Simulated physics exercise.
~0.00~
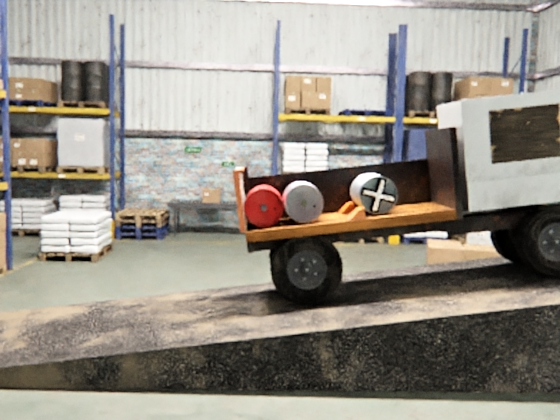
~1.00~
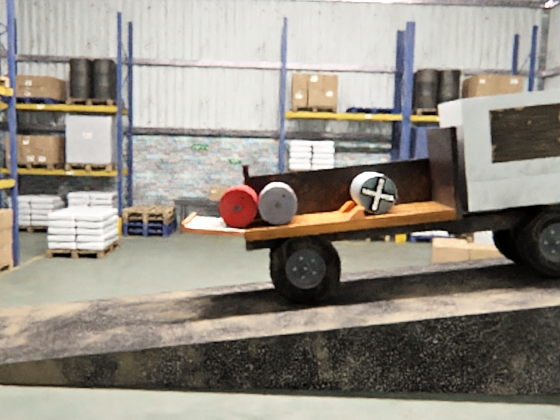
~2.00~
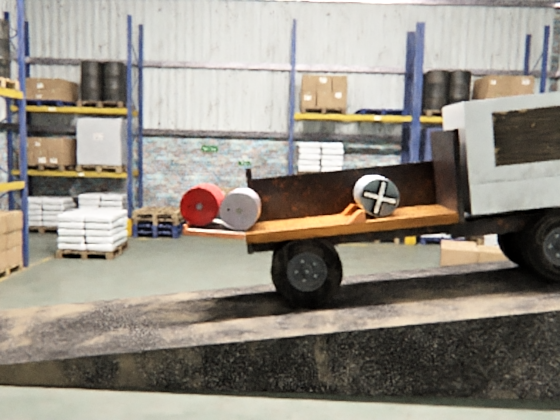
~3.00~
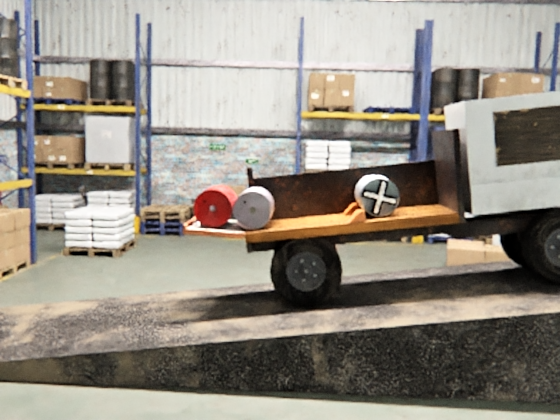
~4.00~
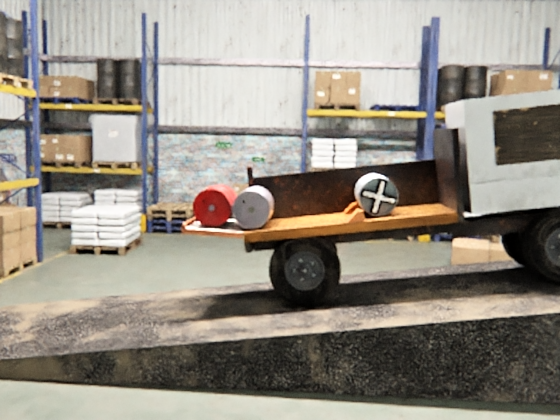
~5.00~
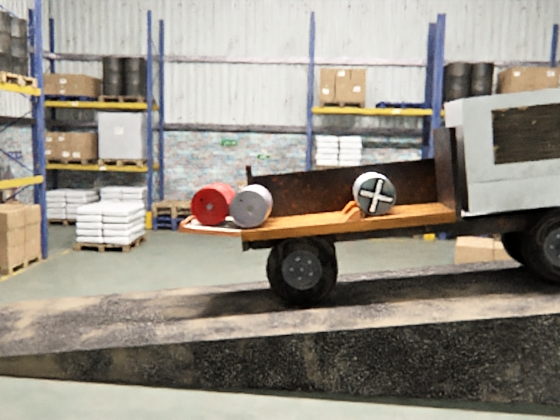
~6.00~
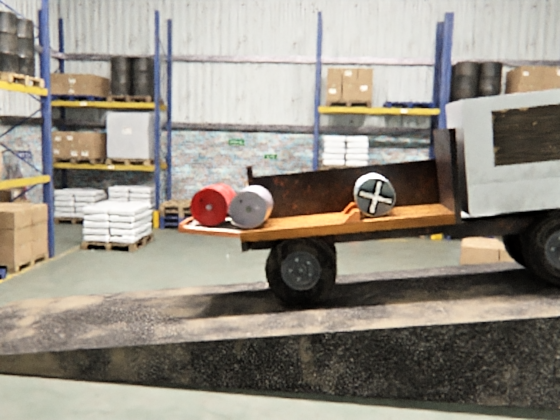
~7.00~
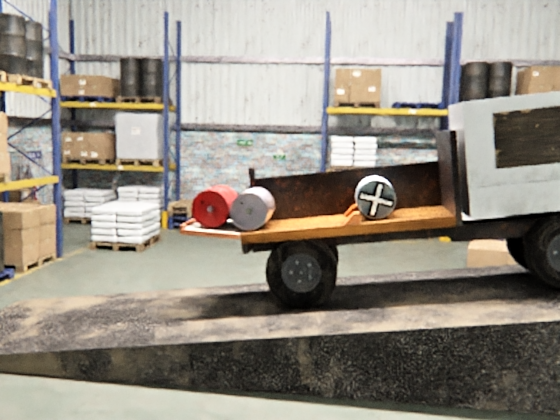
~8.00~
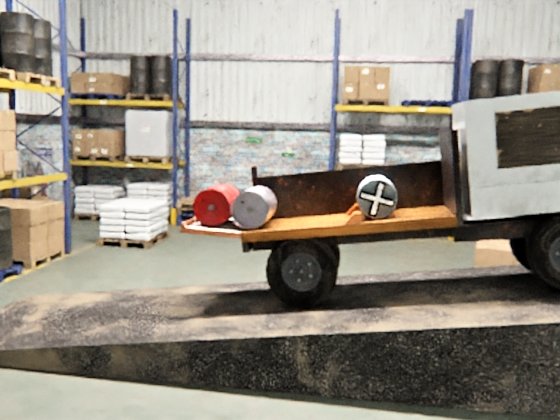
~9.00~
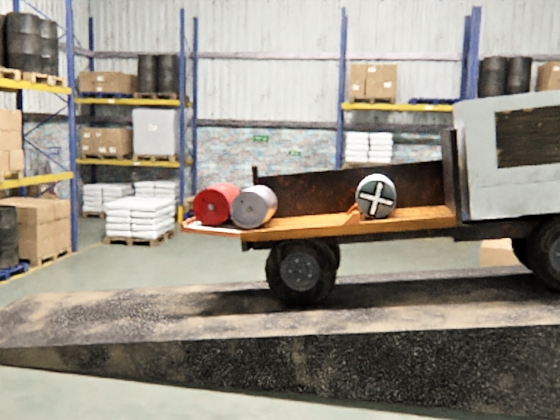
In a warehouse, a pickup's tailgate drops and the red keg rolls left, rebounds, and rests there.
